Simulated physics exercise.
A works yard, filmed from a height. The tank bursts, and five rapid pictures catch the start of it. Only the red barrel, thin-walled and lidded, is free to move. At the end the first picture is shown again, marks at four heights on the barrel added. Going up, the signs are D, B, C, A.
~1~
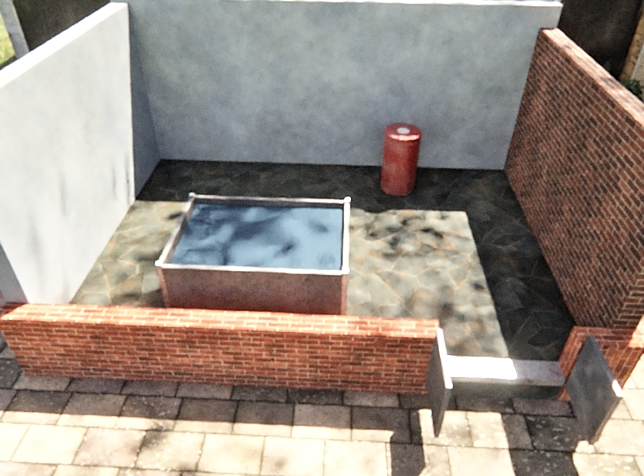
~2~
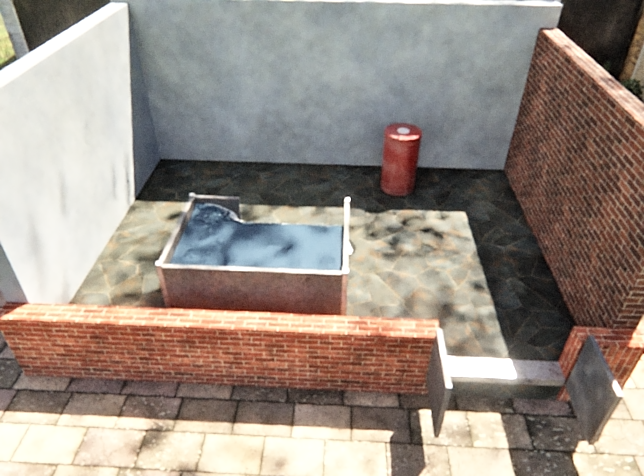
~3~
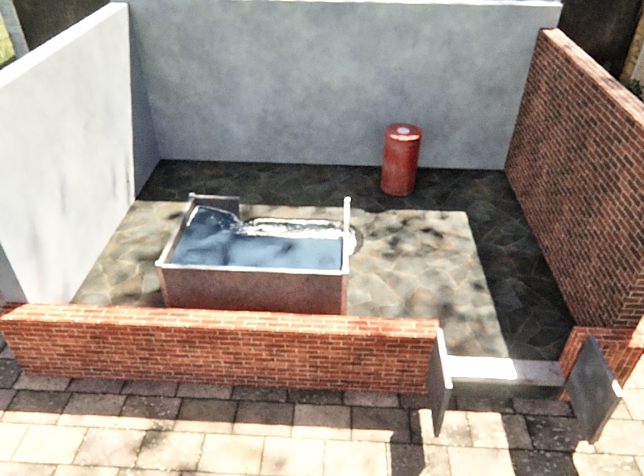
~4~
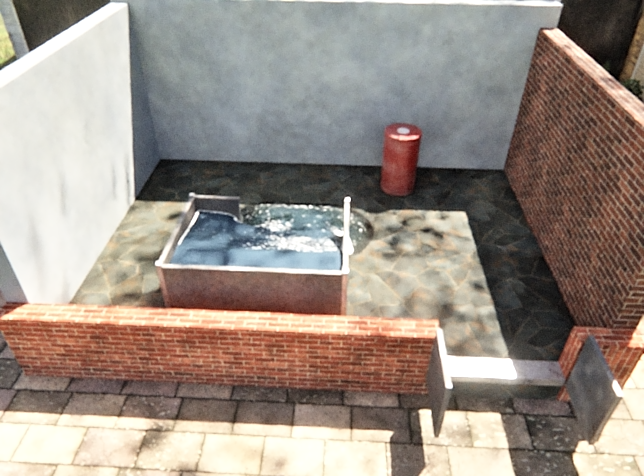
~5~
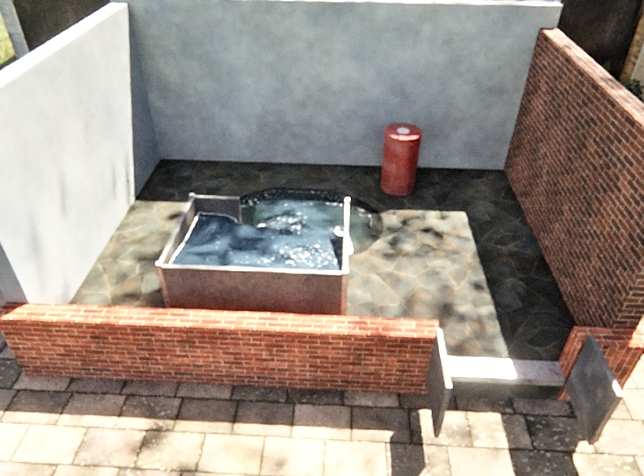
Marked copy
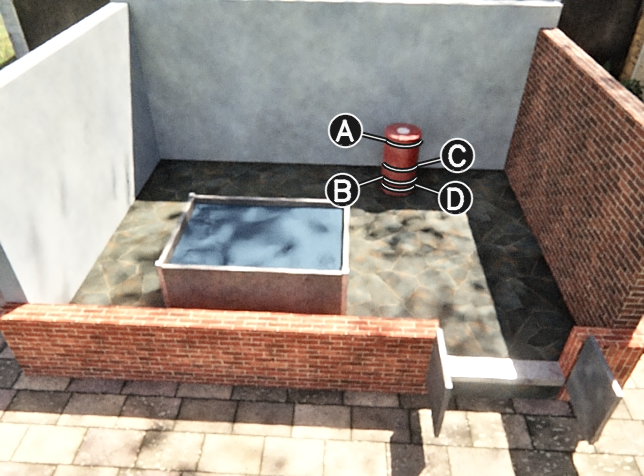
In a walled works yard seen from above, a square tank stands full of water near a red barrel. Part of the tank's back wall goes missing, and the water inside churns as it pours out behind, spreading over the paving towards the back wall and the barrel, which stays still.
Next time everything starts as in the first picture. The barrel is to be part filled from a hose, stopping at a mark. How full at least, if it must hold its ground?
C.
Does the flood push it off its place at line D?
Yes.
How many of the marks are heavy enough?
Two of them.
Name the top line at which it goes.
B.
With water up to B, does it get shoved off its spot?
Yes.
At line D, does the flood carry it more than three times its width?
Yes, clearly.
In white, A at (404, 146); B at (400, 183); C at (401, 170); D at (399, 190); from the bottom up D, B, C, A.
Choosing A, it does not move.
Choosing B, it is pushed about its own width away.
Choosing C, it does not move.
Choosing D, it is pushed about 5 times its own width away.
